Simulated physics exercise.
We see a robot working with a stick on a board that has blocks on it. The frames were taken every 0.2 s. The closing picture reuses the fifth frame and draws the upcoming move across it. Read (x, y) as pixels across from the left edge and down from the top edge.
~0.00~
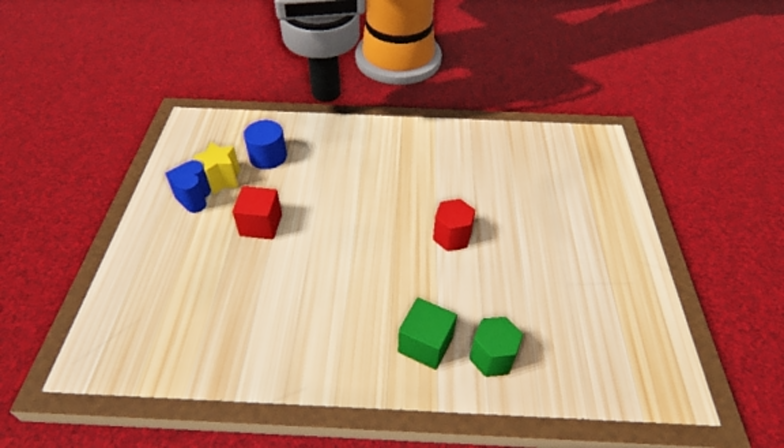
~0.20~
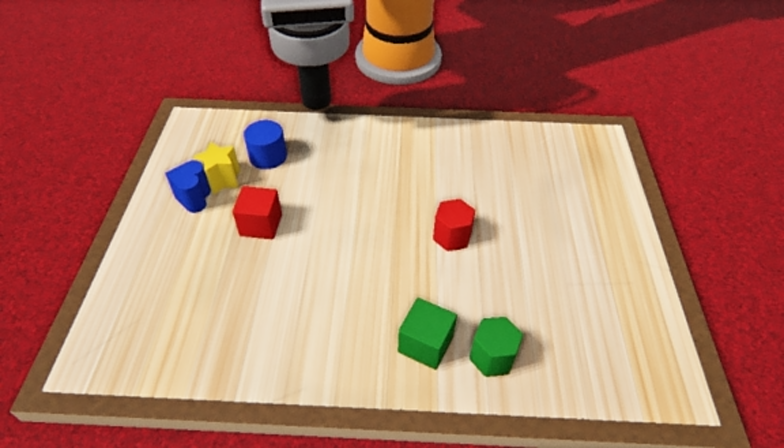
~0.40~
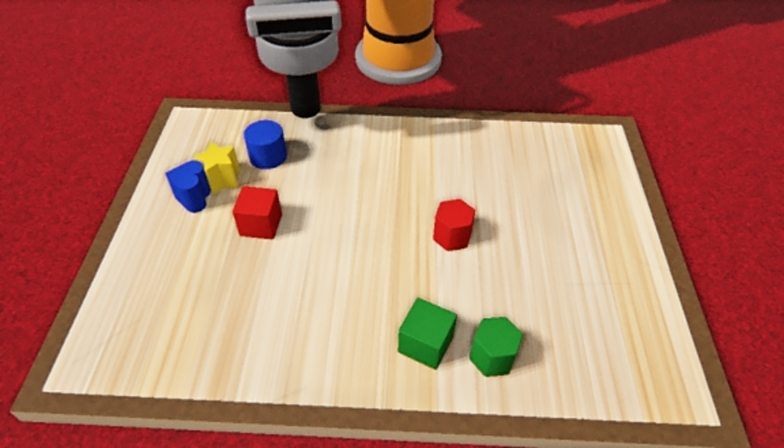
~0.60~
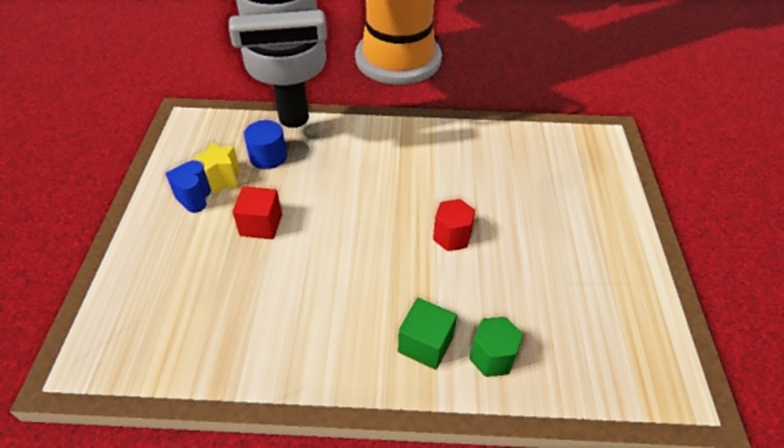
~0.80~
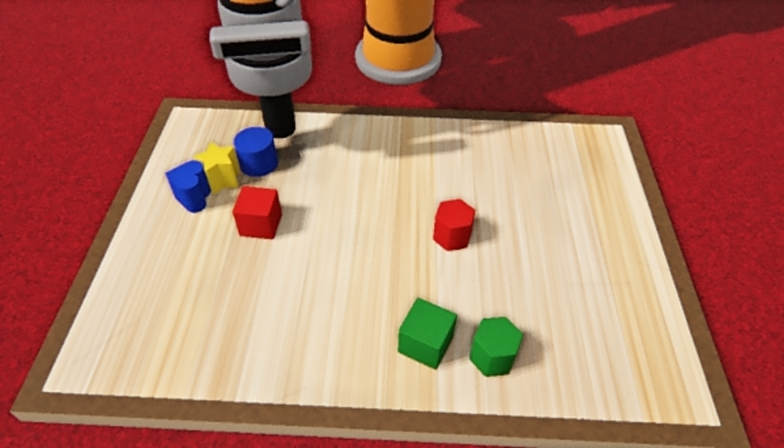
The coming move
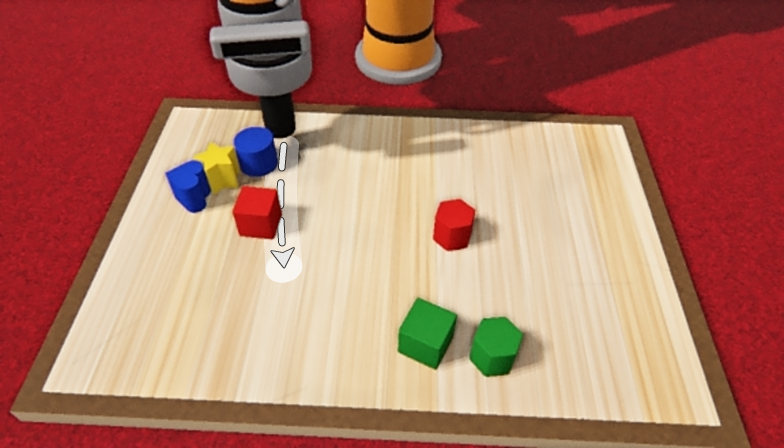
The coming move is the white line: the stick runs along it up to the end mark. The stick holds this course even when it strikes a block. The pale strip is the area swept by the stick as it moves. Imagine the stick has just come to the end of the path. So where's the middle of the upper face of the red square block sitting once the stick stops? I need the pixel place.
The centre of its top face lies at (238, 228).
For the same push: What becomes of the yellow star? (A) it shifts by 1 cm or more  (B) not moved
Letter A.
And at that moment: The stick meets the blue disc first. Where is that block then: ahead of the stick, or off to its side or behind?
It is no longer ahead.
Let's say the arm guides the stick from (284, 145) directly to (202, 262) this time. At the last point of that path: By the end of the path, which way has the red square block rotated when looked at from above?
It turns round anticlockwise.
The drawn path runs from (284, 145) over (280, 201) to (284, 268).
On the path given first. One third of the way, stick (278, 166); blue heart (175, 178); yellow star (202, 158); blue disc (238, 157).
Two thirds of the way, stick (278, 207); blue heart (175, 178); yellow star (202, 158); blue disc (238, 157); red square block (246, 217), turned 40° clockwise.
At the end, stick (281, 253); blue heart (175, 178); yellow star (202, 158); blue disc (238, 157); red square block (238, 228), turned 70° clockwise.
